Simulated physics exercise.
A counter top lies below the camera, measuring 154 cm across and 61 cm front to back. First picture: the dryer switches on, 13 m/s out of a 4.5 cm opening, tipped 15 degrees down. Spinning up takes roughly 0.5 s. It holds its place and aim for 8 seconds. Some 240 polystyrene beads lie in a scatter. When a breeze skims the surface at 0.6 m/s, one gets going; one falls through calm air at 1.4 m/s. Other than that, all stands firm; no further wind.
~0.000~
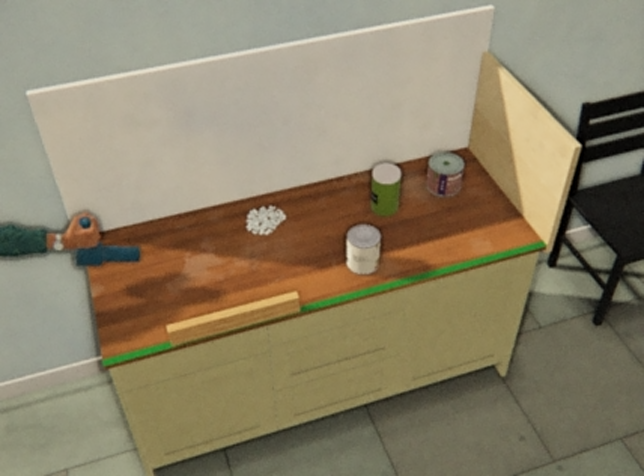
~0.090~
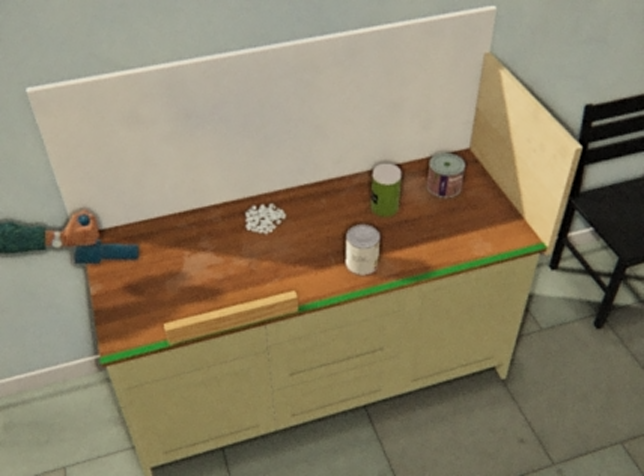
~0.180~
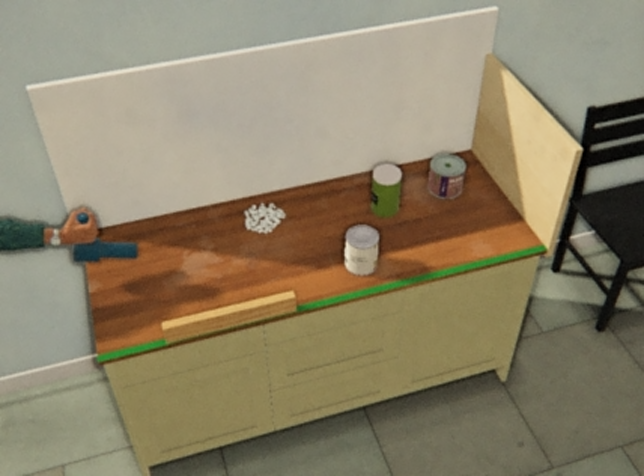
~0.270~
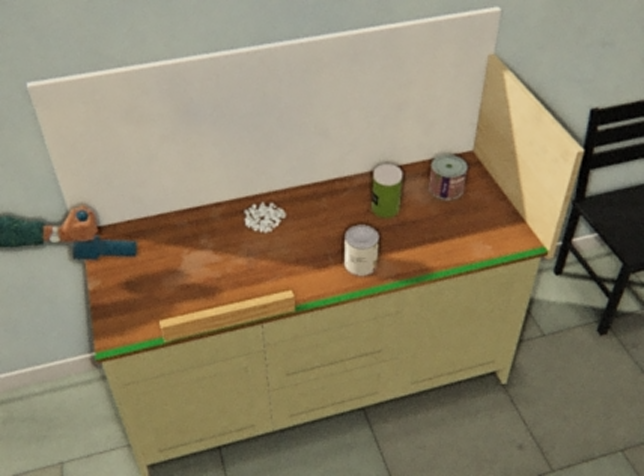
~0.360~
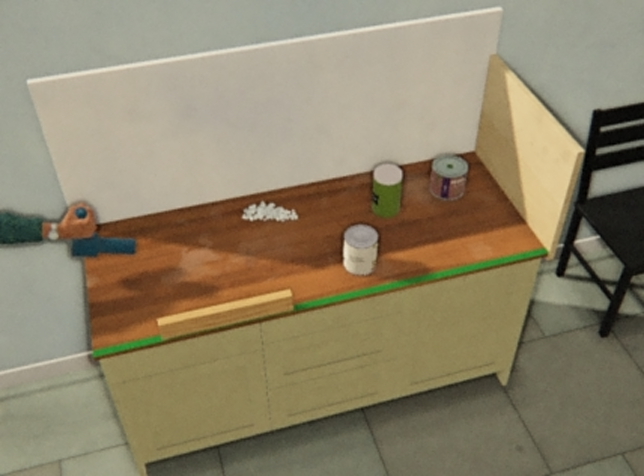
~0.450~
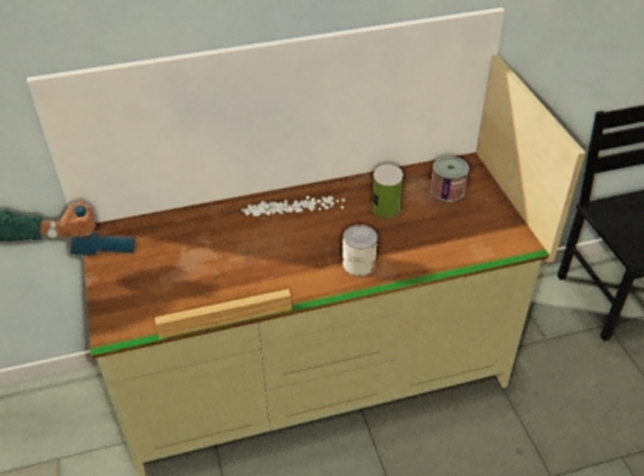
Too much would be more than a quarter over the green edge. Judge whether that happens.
Judgement: It does not happen.
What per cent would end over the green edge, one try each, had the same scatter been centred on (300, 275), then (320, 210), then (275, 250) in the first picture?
In that order: 100 %, 0 %, 50 %.
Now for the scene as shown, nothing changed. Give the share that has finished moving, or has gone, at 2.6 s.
That works out to some 5 %.
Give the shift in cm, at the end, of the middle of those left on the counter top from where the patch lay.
That comes to some 80 centimetres.
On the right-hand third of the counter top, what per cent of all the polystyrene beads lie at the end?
I'd put it at about 100 percent.
After 1.6 s, 0 % are over the green edge; the middle of those still in play is near (486, 166); 1 % have settled or left.
After 2.6 s, 0 % are over the green edge; the middle of those still in play is near (483, 171); 6 % have settled or left.
After 4.4 s, 0 % are over the green edge; the middle of those still in play is near (474, 175); 7 % have settled or left.
After 8.0 s, at the end, 0 % are over the green edge; the middle of those still in play is near (475, 176).
